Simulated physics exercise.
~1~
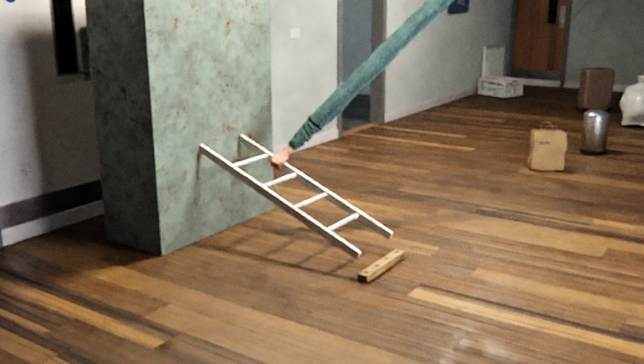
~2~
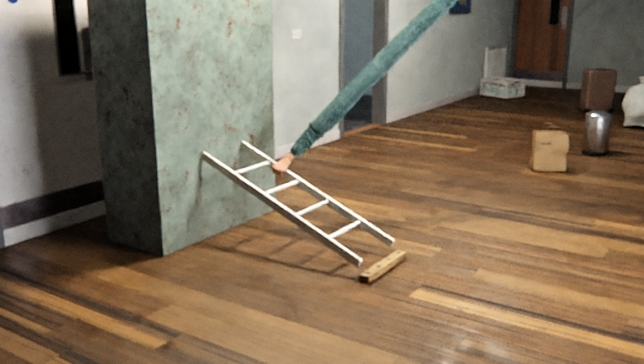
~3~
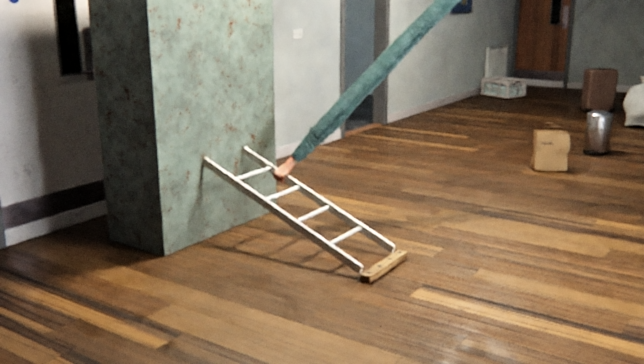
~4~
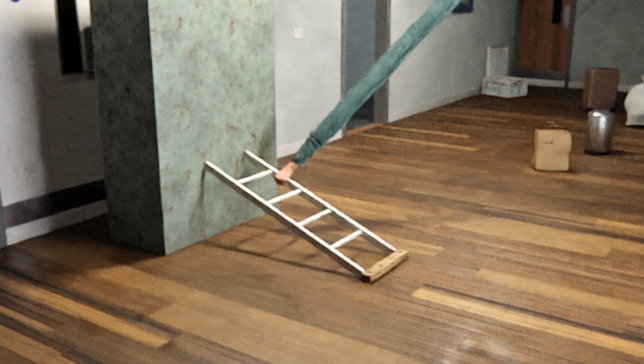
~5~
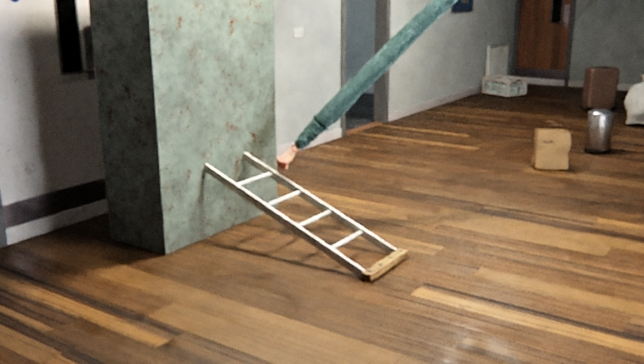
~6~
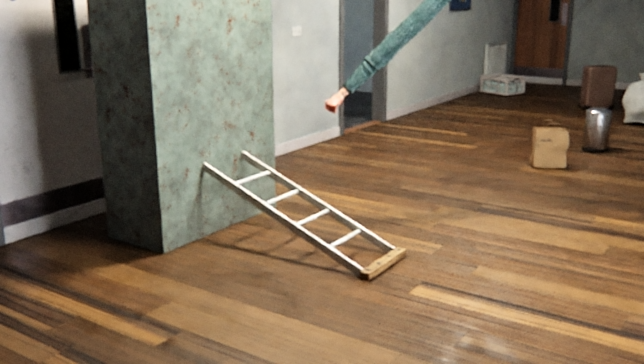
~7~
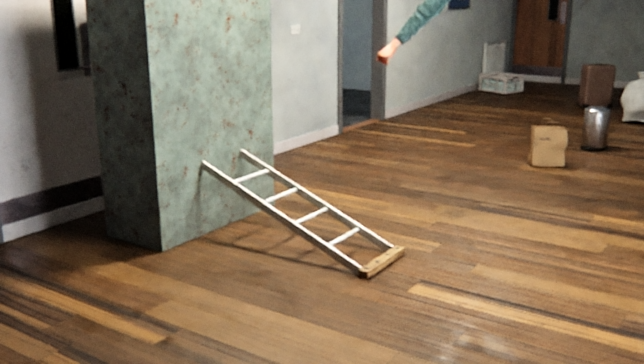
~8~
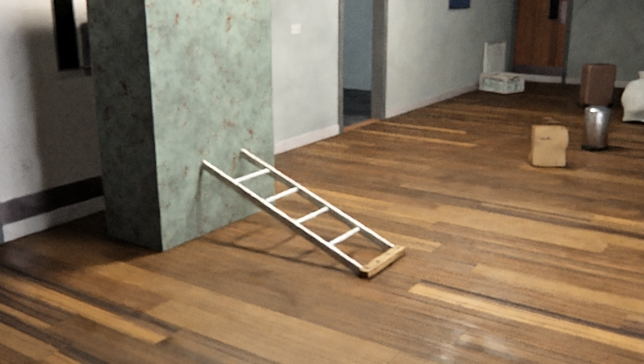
A white ladder, leaning at a low slant against a greenish pillar, slid down slightly in a hand's grip until its feet met a wooden strip on the floor. The hand let go and withdrew, and the ladder stayed propped in place.
